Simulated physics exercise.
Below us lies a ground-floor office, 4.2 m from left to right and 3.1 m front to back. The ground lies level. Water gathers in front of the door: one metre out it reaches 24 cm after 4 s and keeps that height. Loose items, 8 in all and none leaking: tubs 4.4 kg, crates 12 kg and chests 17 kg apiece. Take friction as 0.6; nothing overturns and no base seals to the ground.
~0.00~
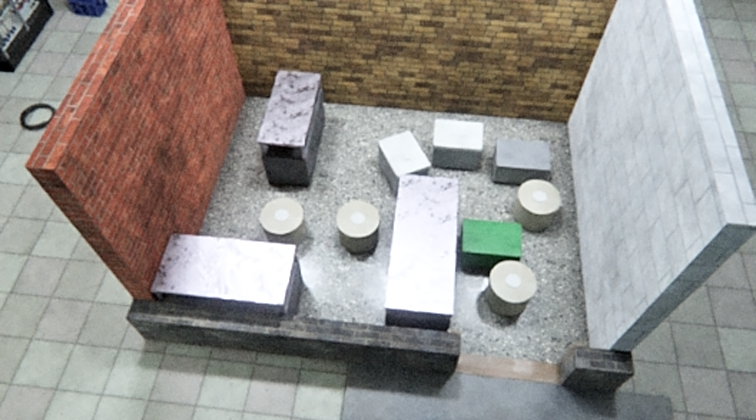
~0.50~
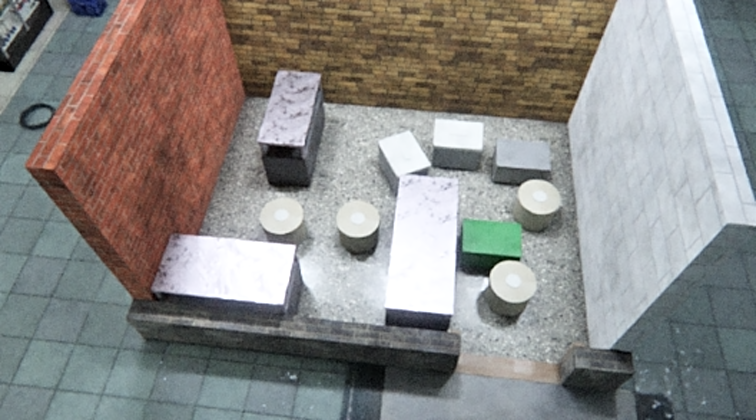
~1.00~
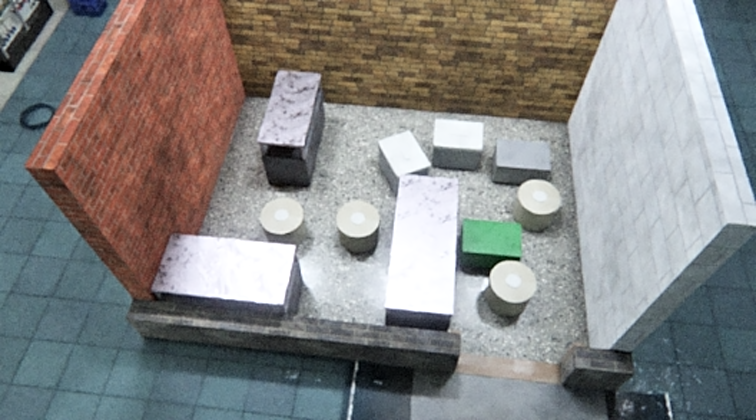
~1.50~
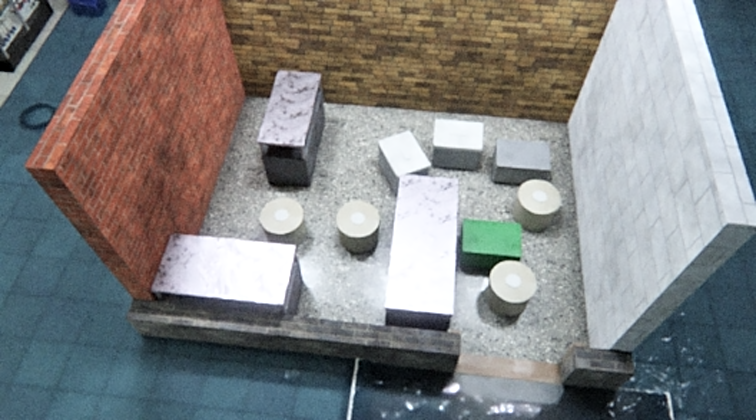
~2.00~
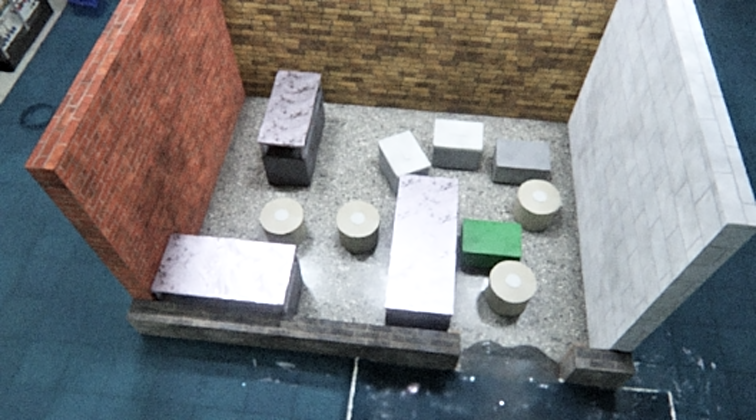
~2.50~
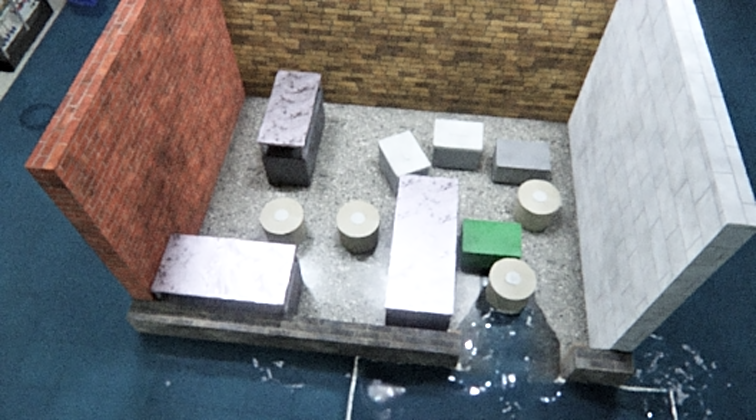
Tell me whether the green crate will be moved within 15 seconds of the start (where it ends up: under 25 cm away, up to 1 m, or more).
Green crate gets carried off.
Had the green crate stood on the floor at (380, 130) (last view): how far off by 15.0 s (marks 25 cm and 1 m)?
It is nudged along.
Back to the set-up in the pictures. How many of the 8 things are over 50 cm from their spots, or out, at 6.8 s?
5 of them.
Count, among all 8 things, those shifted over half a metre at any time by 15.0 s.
That makes 7.
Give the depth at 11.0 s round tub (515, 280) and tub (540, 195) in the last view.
Roughly 14 and 17 cm.
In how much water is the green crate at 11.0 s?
Roughly 9 cm.
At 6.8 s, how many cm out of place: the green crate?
About 140 cm.
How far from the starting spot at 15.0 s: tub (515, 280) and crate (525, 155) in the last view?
In that order: 40 cm, 150 cm.
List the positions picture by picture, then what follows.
The green crate at (492, 237), on the bottom; water covers 0.0 m2; 0 of 8 have shifted, in the first picture.
The green crate at (492, 237), on the bottom; 0.0 m2 under water; 0 of 8 have shifted, in the second picture.
The green crate at (492, 237), on the bottom; 0.0 m2 under water; 0 of 8 have shifted, in the third picture.
The green crate at (492, 237), on the bottom; water covers 0.0 m2; 0 of 8 have shifted, in the fourth picture.
The green crate at (492, 237) rests on the ground; 0.1 m2 under water; 0 of 8 have shifted, in the fifth picture.
The green crate at (492, 237), on the bottom; 0.4 m2 under water; 0 of 8 have shifted, in the sixth picture.
After 3.5 s the green crate is near (495, 228), 0.1 m from its start, aground; 1 afloat.
After 6.8 s the green crate is near (453, 137), 1.3 m from its start, afloat; 4 afloat.
After 11.0 s the green crate is near (395, 174), 1.3 m from its start, afloat; 8 afloat.
After 15.0 s the green crate is near (427, 140), 1.4 m from its start, afloat; 8 afloat.
